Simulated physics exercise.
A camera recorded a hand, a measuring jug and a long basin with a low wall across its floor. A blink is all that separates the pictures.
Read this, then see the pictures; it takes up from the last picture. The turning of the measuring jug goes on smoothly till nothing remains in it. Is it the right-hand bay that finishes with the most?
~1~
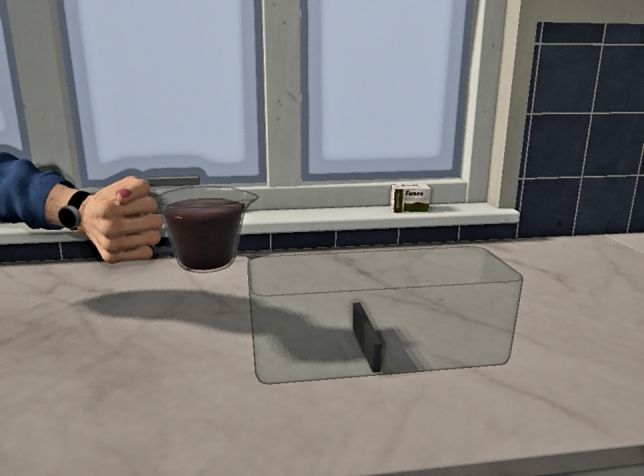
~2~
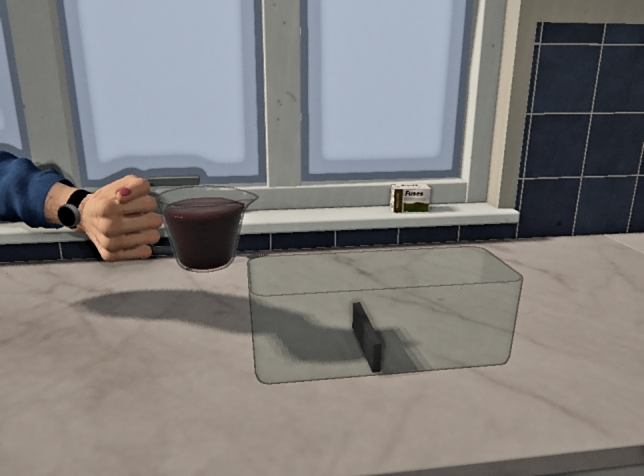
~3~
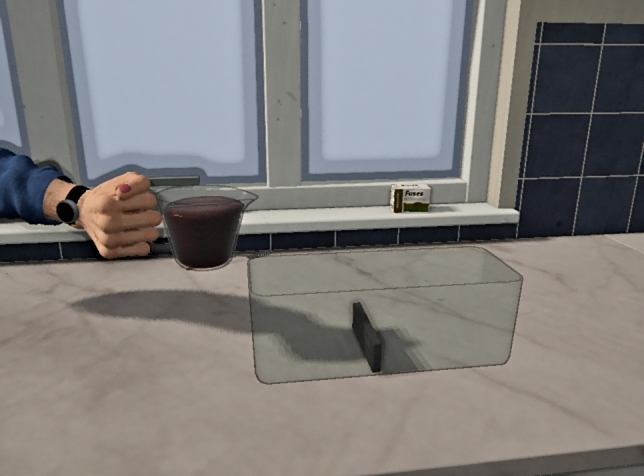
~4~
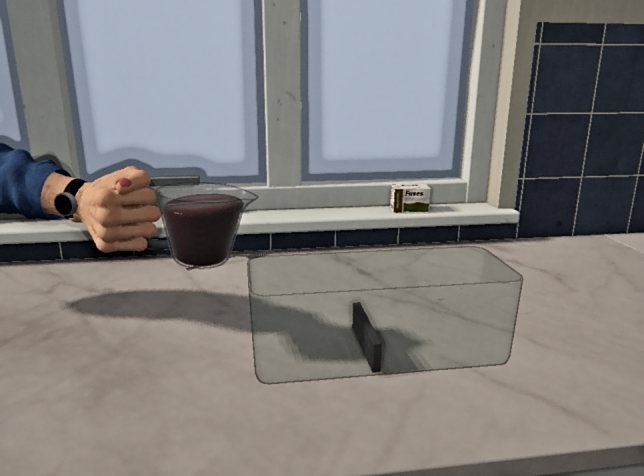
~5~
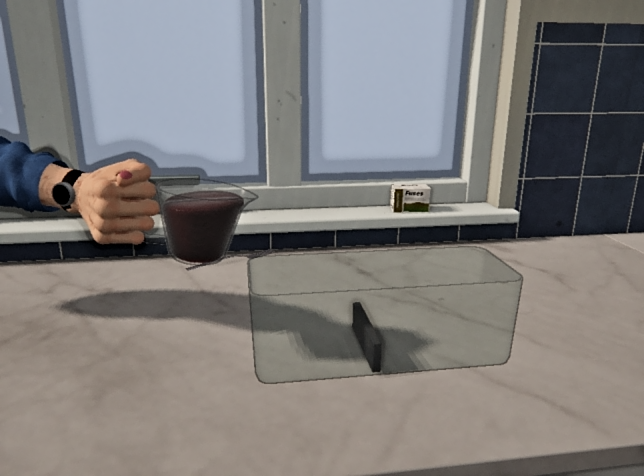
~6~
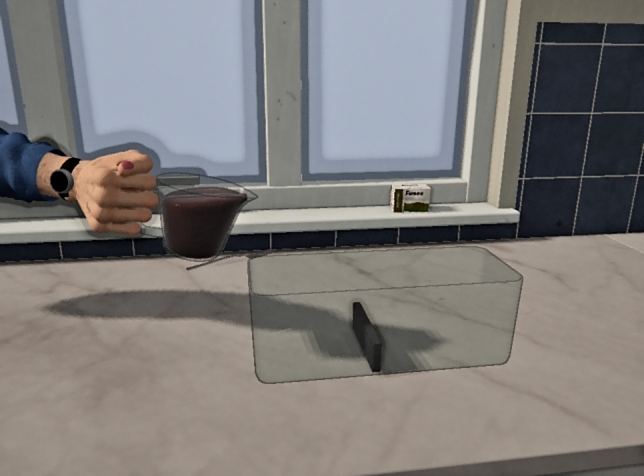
No, it is the left bay.
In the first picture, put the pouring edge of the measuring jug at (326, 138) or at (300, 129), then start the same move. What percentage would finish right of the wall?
Around 90 percent first, around 85 percent second.
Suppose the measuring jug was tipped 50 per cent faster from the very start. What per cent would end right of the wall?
It comes to some 5 in a hundred.
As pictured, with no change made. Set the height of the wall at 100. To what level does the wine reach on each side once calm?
Left part: 40 per cent, right part: 0 per cent.
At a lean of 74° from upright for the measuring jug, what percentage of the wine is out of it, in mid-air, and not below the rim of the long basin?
About 30 per cent.
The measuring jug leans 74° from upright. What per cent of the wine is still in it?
65 per cent or so.
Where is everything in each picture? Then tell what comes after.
It leans 0°; its right rim is at (259, 196); the wine meets the walls at (163, 207) and (245, 205); the long basin's rim runs from (249, 277) to (503, 263); the wall's top is at (366, 322), in the first frame.
It leans 1°; its right rim is at (259, 196); the wine meets the walls at (163, 207) and (245, 205), in the second frame.
It leans 2°; its right rim is at (259, 196); the wine meets the walls at (163, 206) and (245, 202), in the third frame.
It leans 5°; its right rim is at (259, 196); the wine meets the walls at (163, 204) and (245, 200), in the fourth frame.
It leans 8°; its right rim is at (259, 196); the wine meets the walls at (163, 201) and (245, 197), in the fifth frame.
It leans 12°; its right rim is at (259, 196); the wine meets the walls at (162, 197) and (247, 195), in the sixth frame.
A moment on, the tilt is 74° and 64 per cent is still to pour, 6 is left of the wall and 0 right of it.
Next, the tilt is 106° and 6 per cent is still to pour, 67 is left of the wall and 2 right of it.
Then the tilt is 107° and 0 per cent is still to pour, 90 is left of the wall and 6 right of it.
Later the tilt is 107° and 0 per cent is still to pour, 89 is left of the wall and 7 right of it.
In the end 89 per cent lies left of the wall, 7 right of it and 4 outside.
